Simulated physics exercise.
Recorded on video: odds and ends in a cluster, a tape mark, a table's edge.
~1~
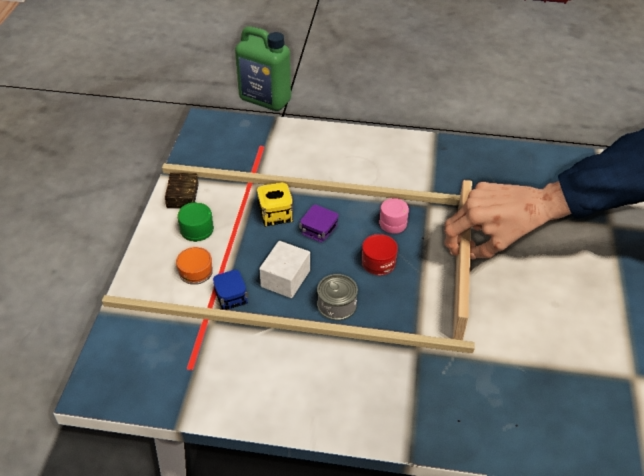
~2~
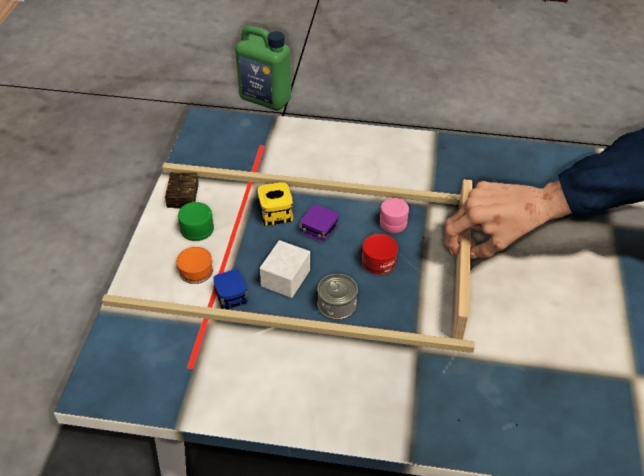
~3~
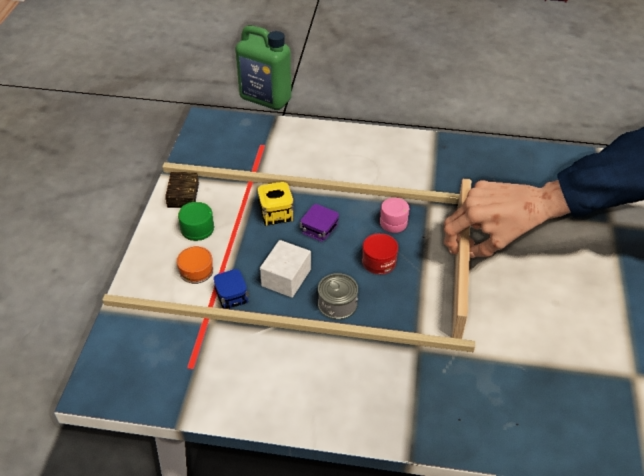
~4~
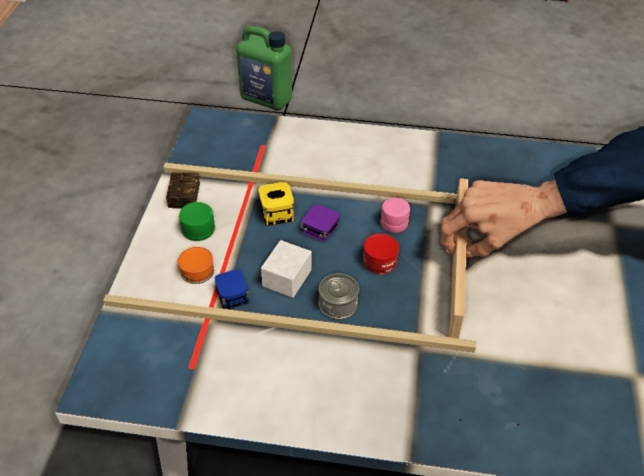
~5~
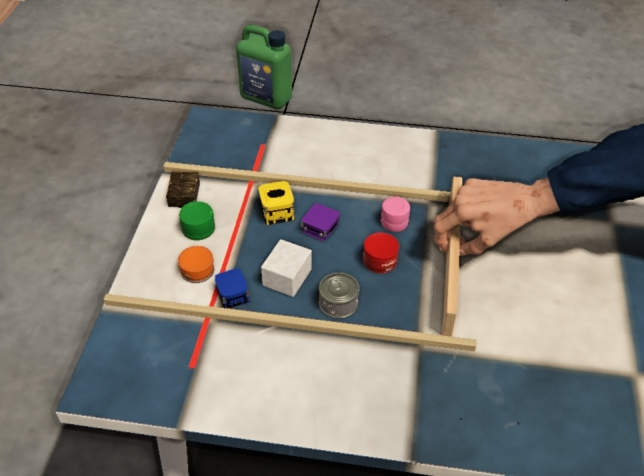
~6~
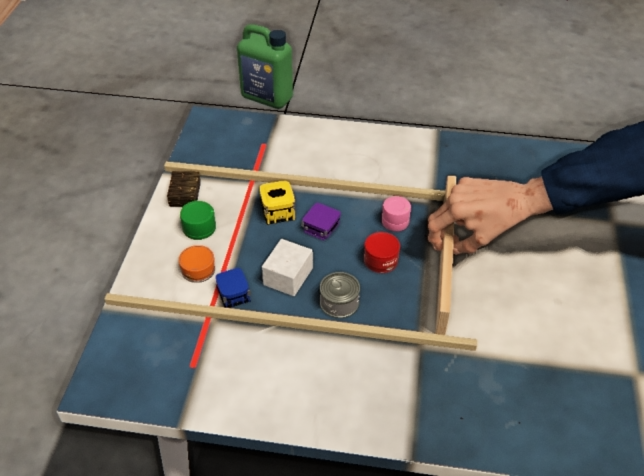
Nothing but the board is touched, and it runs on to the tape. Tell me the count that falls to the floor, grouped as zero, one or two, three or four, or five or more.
I expect every piece to stay on the table.
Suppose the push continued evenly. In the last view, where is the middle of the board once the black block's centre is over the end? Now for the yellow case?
The middle is at (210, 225) when it's the black block, and at (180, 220) when it's the yellow case.
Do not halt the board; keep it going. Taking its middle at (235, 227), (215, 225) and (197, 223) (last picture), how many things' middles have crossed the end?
The counts would come out as 0, 0 and 2.
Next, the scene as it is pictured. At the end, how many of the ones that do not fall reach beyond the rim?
You'd get 0.
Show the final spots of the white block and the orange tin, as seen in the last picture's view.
I'd put one close to (187, 255) and the other close to (144, 262).
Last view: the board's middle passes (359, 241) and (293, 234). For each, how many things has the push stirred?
I count 3 first and 7 after.
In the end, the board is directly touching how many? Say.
Count: 4.
Soon after, none off yet; black block at rest near (184, 189); green lid at rest near (198, 220); orange tin at rest near (197, 264).
In the end, the number that fall off is zero.
